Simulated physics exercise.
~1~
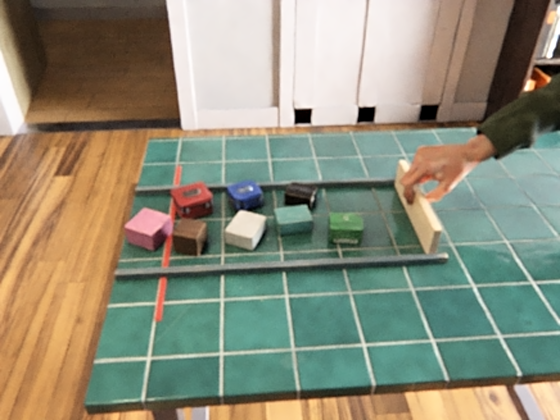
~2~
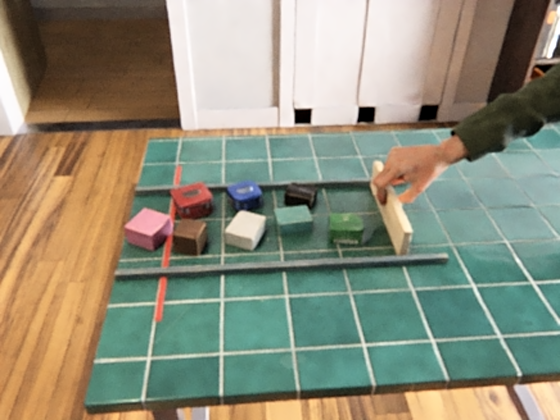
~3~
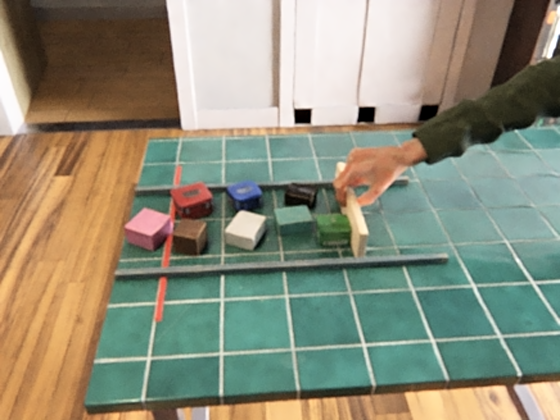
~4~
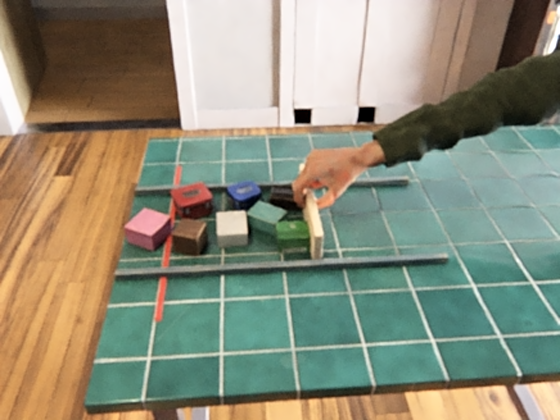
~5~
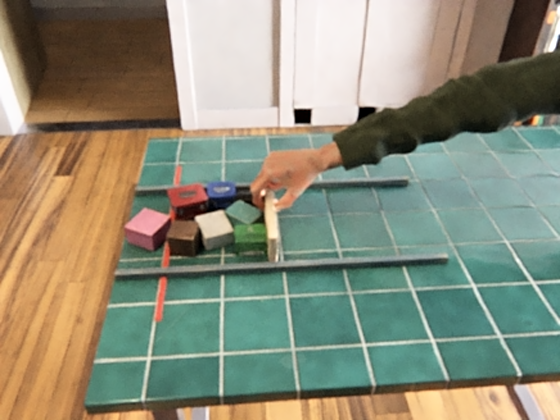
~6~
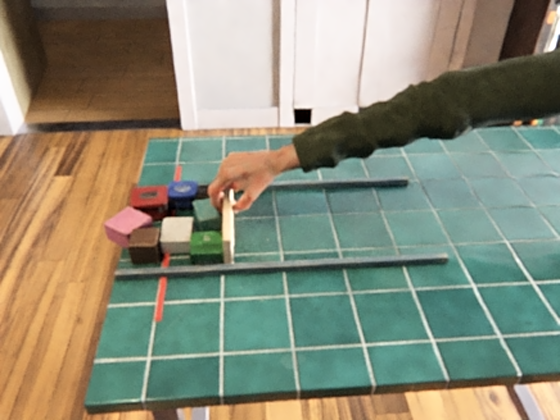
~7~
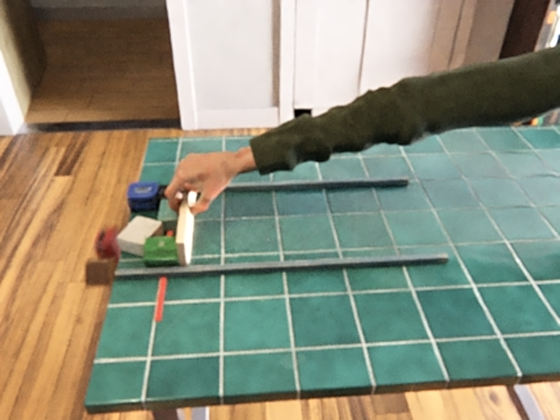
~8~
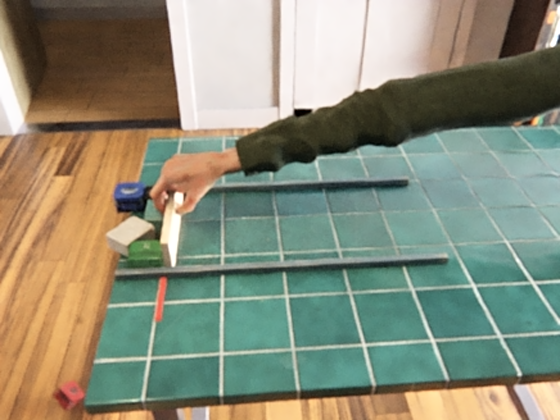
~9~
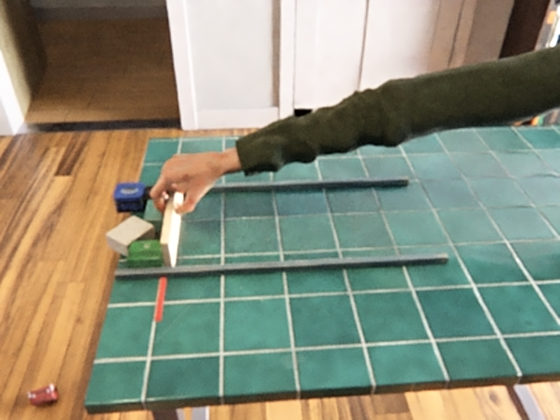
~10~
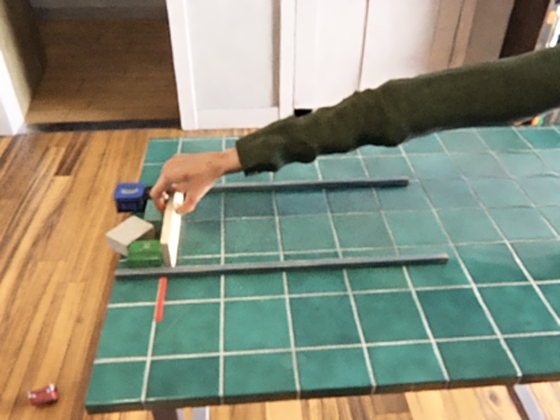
The video shows a hand sliding an upright board leftward between two rails on a green tiled table, pushing a cluster of small colored boxes toward the edge. Several drop off, including a red one that lands on the floor, while blue, pale and green ones remain at the edge.
